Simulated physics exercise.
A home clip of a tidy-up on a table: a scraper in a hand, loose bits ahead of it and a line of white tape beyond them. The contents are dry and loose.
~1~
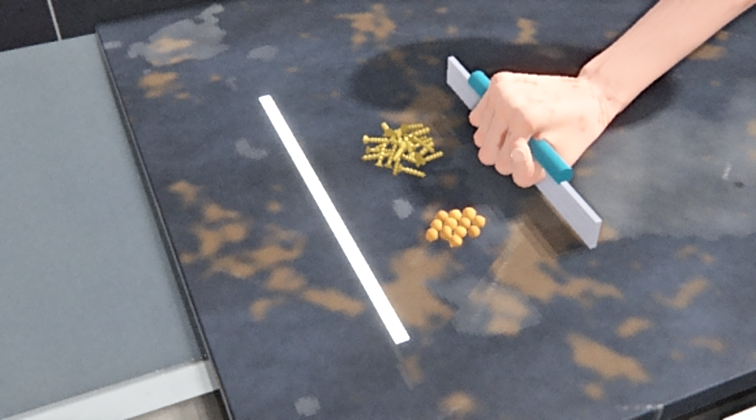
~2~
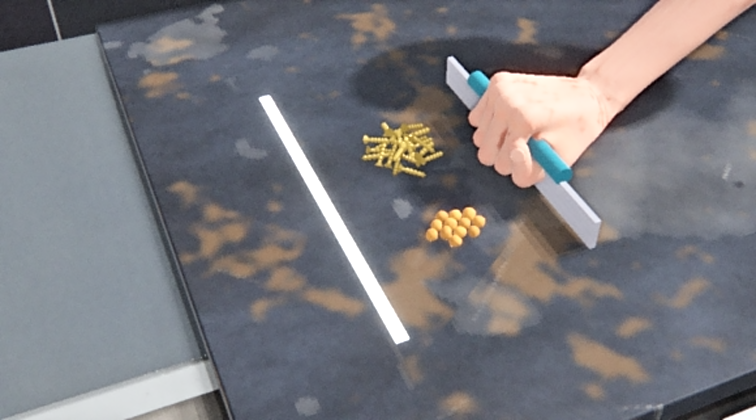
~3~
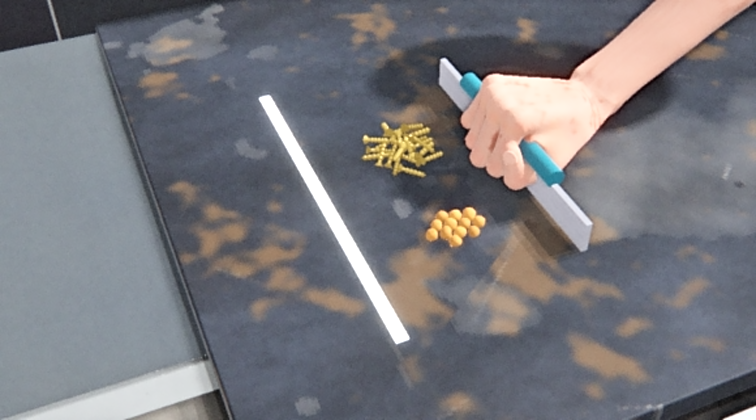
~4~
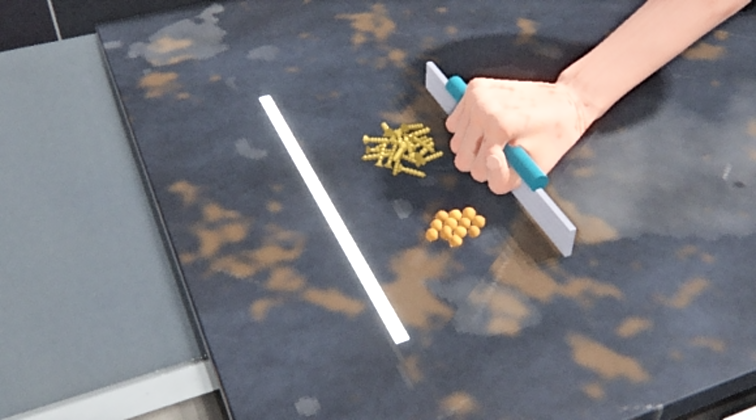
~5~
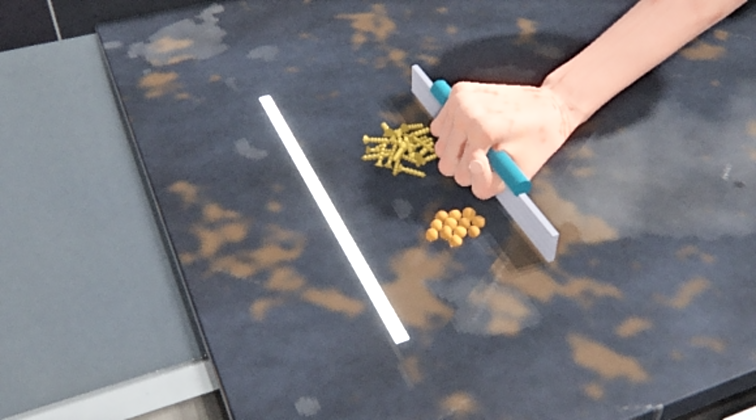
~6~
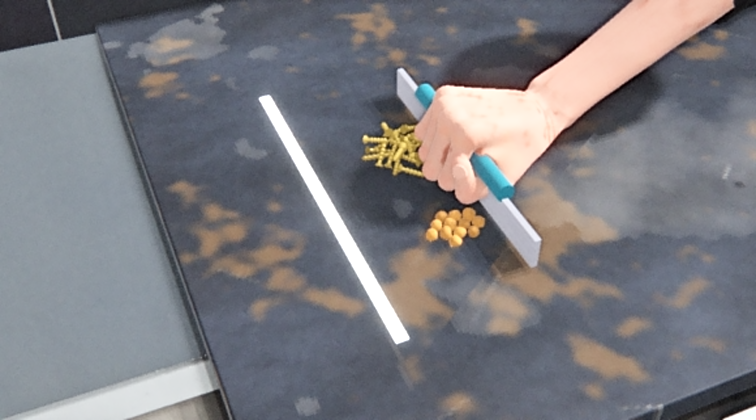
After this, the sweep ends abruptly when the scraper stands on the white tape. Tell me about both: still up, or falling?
Nearer batch: It all stops short of the edge. Farther batch: It all stops short of the edge.
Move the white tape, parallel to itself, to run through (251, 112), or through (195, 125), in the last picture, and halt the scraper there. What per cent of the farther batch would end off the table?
First some 0, then 0 per cent.
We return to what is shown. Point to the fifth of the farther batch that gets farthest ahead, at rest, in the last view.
Roughly at (261, 197).
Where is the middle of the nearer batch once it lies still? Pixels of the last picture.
Around (331, 258).
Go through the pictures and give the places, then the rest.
In the first frame, scraper (584, 219), at rest; white tape (270, 107), well back from the edge; edge at (173, 249); nearer batch (451, 224), a few roasted chickpeas; farther batch (405, 144), a few brass screws.
In the second frame, scraper (583, 219), at rest; farther batch (405, 144).
In the third frame, scraper (575, 222); nearer batch (451, 224).
In the fourth frame, scraper (558, 227); farther batch (405, 144).
In the fifth frame, scraper (542, 232); nearer batch (451, 224).
In the sixth frame, scraper (524, 237); white tape (270, 107); edge at (173, 249); nearer batch (451, 224); farther batch (404, 144).
Then, 0.48 s later than the last frame, scraper still moving, near (388, 164); nearer batch all on the table, its front near (391, 239); farther batch all on the table, its front near (320, 167).
Then, 0.98 s later than the last frame, scraper stopped at the white tape; nearer batch all on the table, its front near (315, 261); farther batch all on the table, its front near (251, 183).
Then, 1.26 s later than the last frame, scraper stopped at the white tape; nearer batch all on the table, its front near (317, 271); farther batch all on the table, its front near (260, 215).
When it is over, scraper stopped at the white tape; nearer batch all on the table, its front near (317, 271); farther batch all on the table, its front near (260, 215).
